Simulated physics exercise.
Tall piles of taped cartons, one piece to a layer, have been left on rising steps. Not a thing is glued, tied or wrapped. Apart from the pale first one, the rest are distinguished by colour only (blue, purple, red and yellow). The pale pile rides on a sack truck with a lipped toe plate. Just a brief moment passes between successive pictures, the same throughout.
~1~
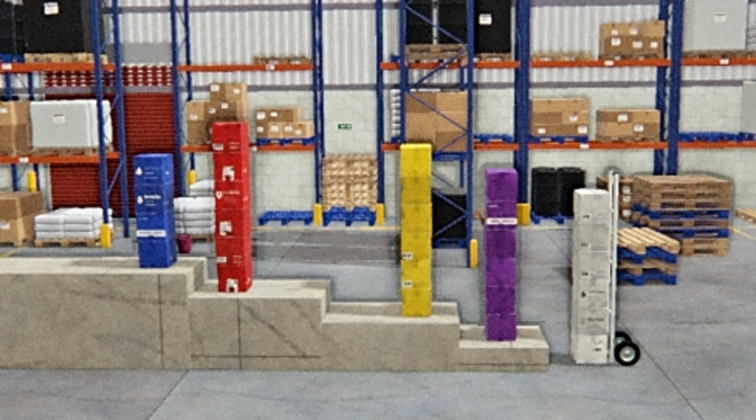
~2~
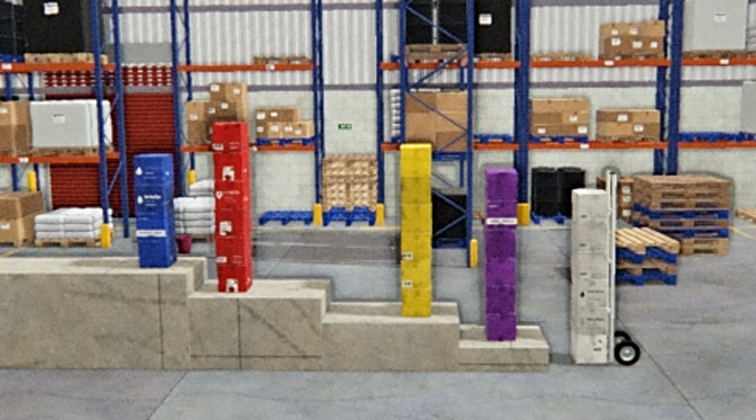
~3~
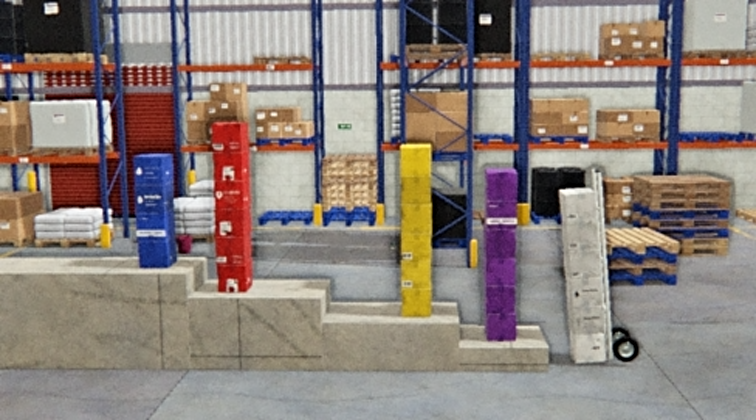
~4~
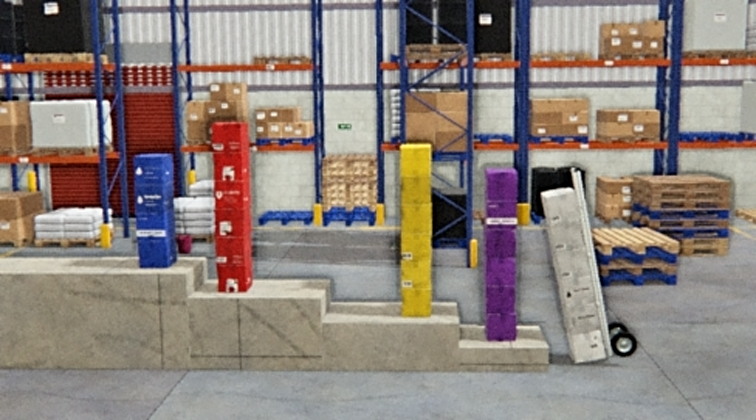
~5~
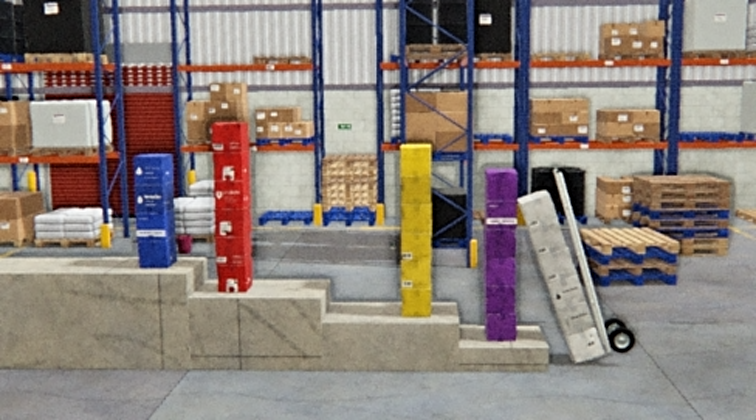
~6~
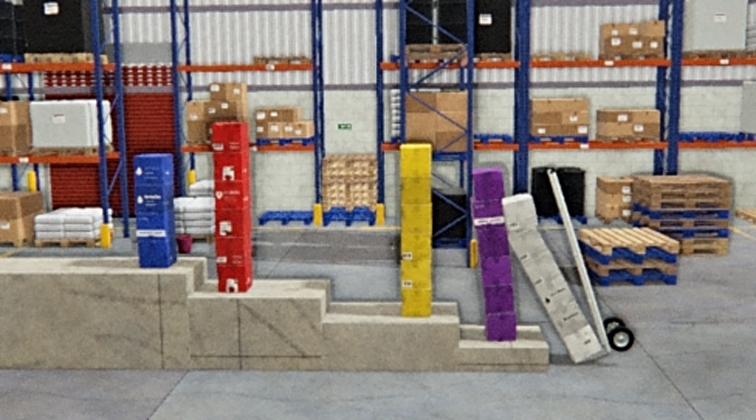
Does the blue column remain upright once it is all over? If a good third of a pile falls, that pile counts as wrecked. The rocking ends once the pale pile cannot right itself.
Yes.
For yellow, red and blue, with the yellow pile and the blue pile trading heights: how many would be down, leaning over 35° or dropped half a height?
Colour by colour: Yellow 3; red 0; blue 0.
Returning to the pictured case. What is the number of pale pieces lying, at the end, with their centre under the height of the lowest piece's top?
Pale pieces: 1.
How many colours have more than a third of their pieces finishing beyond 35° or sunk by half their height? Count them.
That makes 3 in total.
Just after the last frame, 6 of the pale pile down; none of the 4 blue cartons down (0 of 22 in all colours); top blue carton unmoved; top purple carton tilted clearly.
A moment on, 6 of the pale pile down; none of the 4 blue cartons down (5 of 22 in all colours); top blue carton unmoved; top purple carton tilted a little, half its height lower.
Further on, 6 of the pale pile down; none of the 4 blue cartons down (11 of 22 in all colours); top blue carton unmoved; top purple carton tilted steeply, some two heights lower.
Then, 6 of the pale pile down; none of the 4 blue cartons down (16 of 22 in all colours); top blue carton tilted barely; top red carton upside down.
When it is over, 6 of the pale pile down; none of the 4 blue cartons down (16 of 22 in all colours); top blue carton moved a little; top purple carton tilted steeply, some three heights lower. In pixels of the last frame, middles, top blue carton near (146, 168), top purple carton near (356, 258).
